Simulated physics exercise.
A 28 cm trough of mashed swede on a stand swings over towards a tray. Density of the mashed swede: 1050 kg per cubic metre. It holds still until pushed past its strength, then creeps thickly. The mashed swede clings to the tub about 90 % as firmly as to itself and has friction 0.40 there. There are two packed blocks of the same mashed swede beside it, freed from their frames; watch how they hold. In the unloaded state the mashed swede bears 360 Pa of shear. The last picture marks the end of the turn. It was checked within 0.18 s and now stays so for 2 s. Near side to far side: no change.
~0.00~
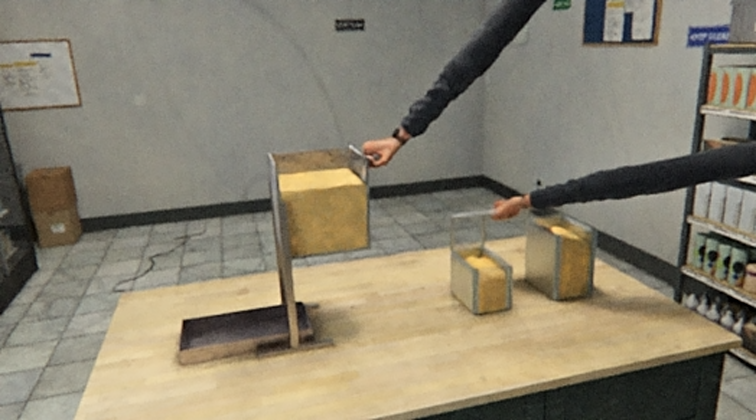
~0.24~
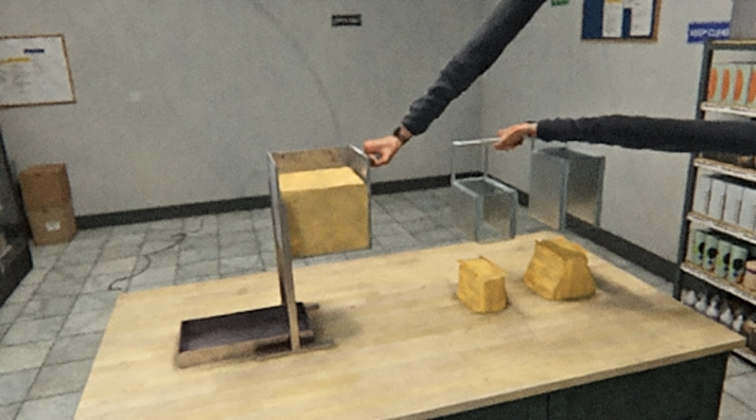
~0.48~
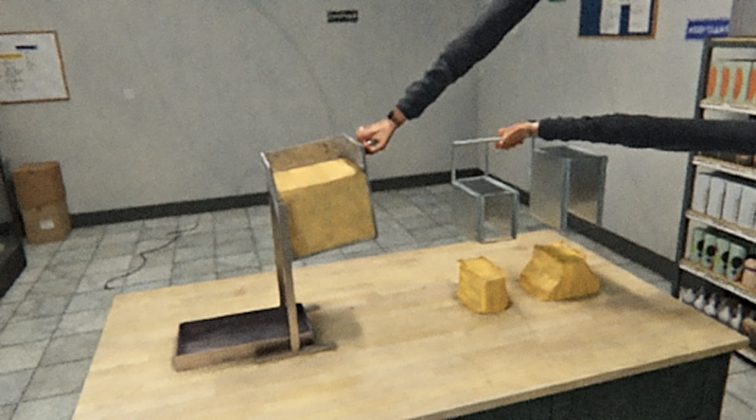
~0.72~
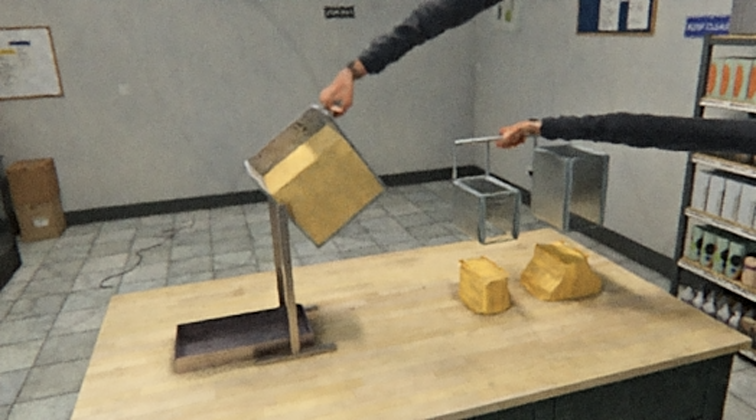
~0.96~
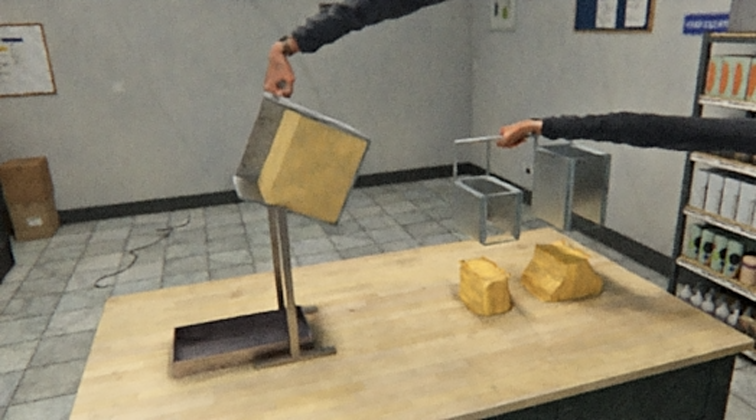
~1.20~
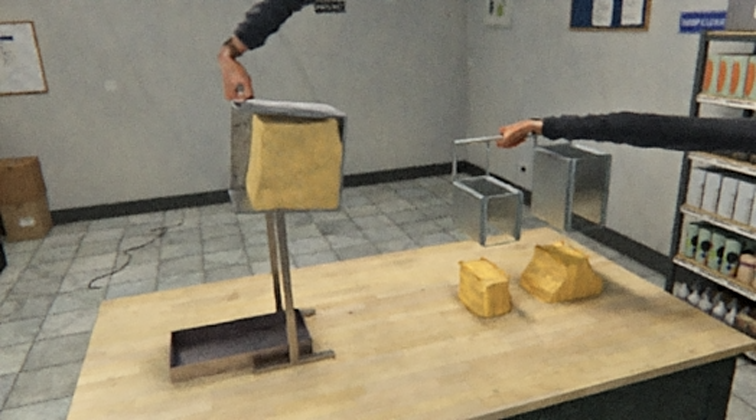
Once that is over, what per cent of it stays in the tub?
Some 74 per cent stays in the tub.
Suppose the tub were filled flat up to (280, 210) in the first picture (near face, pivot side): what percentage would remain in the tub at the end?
Then roughly 100 %.
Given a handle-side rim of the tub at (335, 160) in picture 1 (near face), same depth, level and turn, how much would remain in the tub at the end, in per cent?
I'd put it at close to 100 per cent.
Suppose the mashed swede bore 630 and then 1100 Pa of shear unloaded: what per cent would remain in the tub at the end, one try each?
The answers, in order, are 100 % and 100 %.
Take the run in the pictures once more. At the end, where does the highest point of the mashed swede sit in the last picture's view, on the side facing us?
Around (298, 148).
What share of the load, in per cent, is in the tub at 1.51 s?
About 90 %.
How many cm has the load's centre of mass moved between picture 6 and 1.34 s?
Around 3 cm.
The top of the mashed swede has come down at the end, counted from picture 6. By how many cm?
Roughly 7 cm.
After 1.34 s, the tub is at 82 degrees and holds 100 %.
After 1.51 s, the tub is at 82 degrees and holds 90 %.
After 1.68 s, the tub is at 82 degrees and holds 80 %.
After 1.85 s, the tub is at 82 degrees and holds 75 %.
After 3.20 s, the tub is at 82 degrees and holds 74 %.
